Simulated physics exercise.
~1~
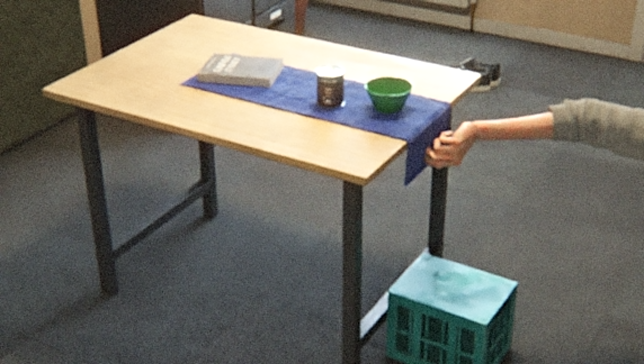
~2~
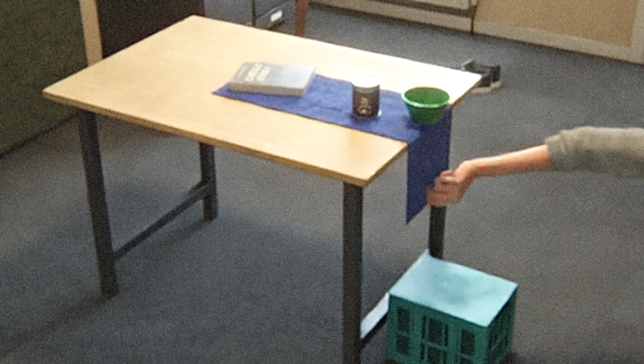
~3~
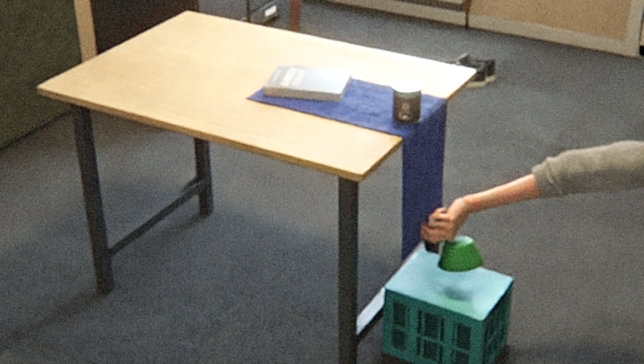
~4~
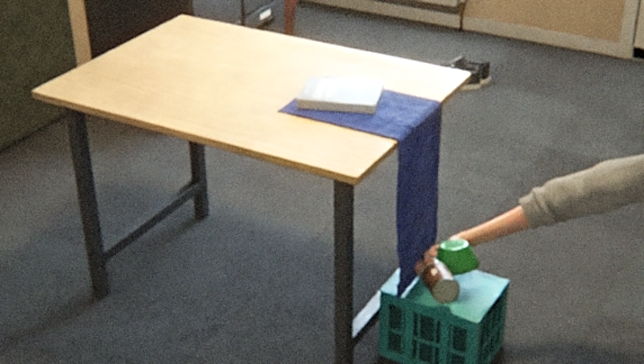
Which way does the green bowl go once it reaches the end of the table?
The green bowl moves down, dropping off the end of the table towards the turquoise crate.
At a wooden table, a hand drawing a blue runner down to a crate, green bowl then tin falling, book staying on.
